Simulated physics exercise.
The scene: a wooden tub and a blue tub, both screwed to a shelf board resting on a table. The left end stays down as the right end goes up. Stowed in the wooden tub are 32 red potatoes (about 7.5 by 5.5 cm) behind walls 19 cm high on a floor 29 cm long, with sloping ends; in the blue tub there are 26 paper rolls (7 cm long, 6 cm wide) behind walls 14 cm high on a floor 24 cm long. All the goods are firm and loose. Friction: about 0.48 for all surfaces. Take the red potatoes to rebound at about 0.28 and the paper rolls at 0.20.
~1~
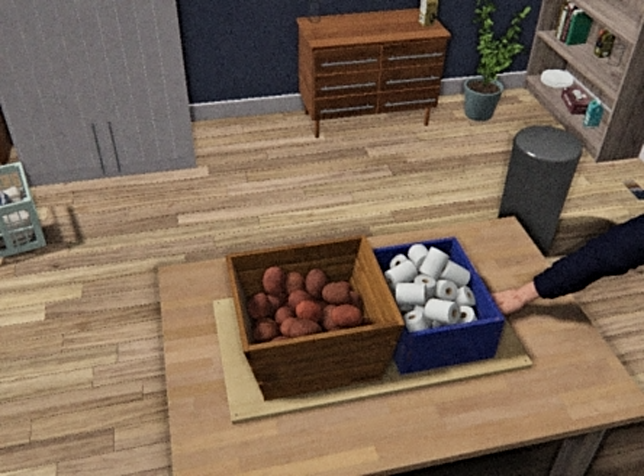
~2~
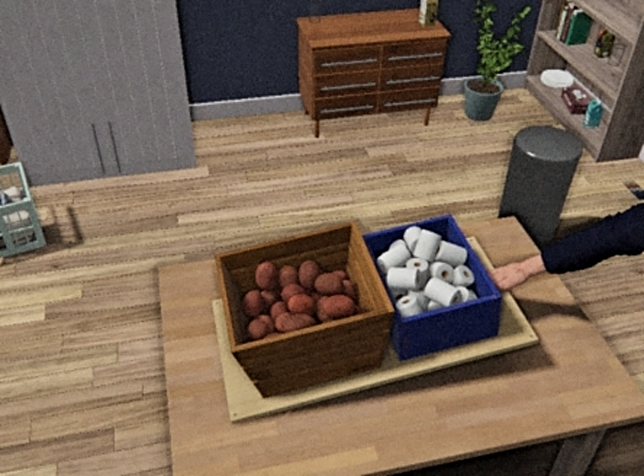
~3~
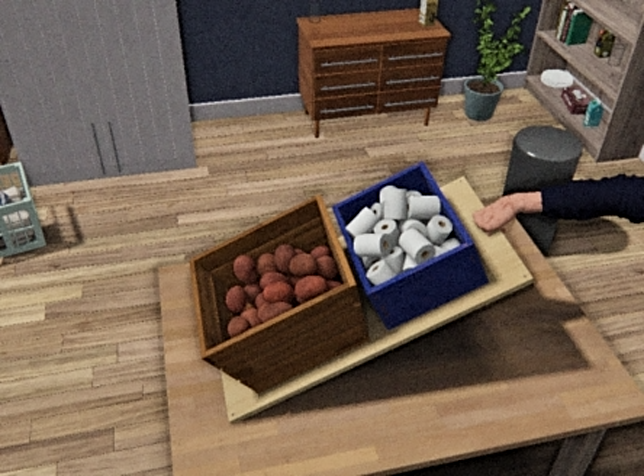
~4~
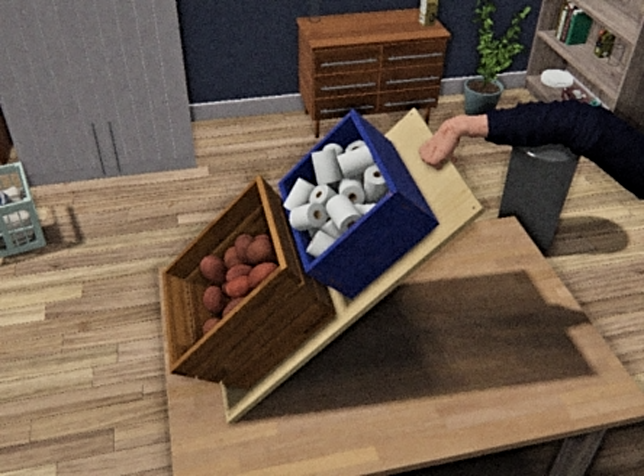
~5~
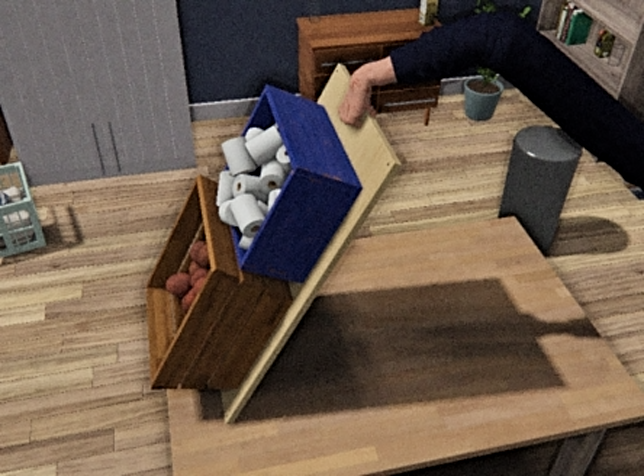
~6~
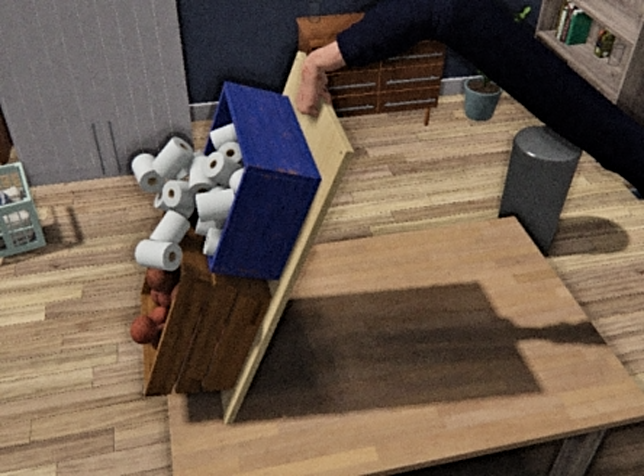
On a wooden table, a hand raising the right end of a board until paper rolls and potatoes tumble leftward from two tubs.
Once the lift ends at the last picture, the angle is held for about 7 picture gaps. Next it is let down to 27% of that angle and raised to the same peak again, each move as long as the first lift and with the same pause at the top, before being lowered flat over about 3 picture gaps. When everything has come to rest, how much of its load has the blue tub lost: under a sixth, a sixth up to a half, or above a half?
Above a half.
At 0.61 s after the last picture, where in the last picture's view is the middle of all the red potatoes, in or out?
Roughly (183, 324).
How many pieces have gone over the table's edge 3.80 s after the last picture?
The number is close to 25.
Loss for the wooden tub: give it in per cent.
Wooden tub 30 per cent.
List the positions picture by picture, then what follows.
In the first picture (places track the rim corner closest to us here), blue tub (410, 334); wooden tub (249, 348); tipped 0°; all still inside.
Blue tub (403, 320); wooden tub (236, 349); tipped 7°, in the second picture.
Blue tub (371, 290); wooden tub (206, 354); tipped 25°, in the third picture.
Blue tub (310, 267); wooden tub (173, 368); tipped 45°, in the fourth picture.
Blue tub (242, 263); wooden tub (151, 384); tipped 63°, in the fifth picture.
Blue tub (212, 266); wooden tub (145, 391); tipped 70°; 10 out, the lowest potato at (144, 330), in the sixth picture.
Then, 0.61 s after the last picture, tilt 70°; the wooden tub is down by 9 of 32 and the blue tub is down by 17 of 26.
Then, 1.37 s after the last picture, tilt 19°; the wooden tub is down by 9 of 32 and the blue tub is down by 17 of 26.
Then, 2.43 s after the last picture, tilt 70°; the wooden tub is down by 9 of 32 and the blue tub is down by 17 of 26.
Outcome (3.80 s after the last picture), the wooden tub is down by 9 of 32 and the blue tub is down by 20 of 26. Asked share, 20 of 26, 77 per cent.
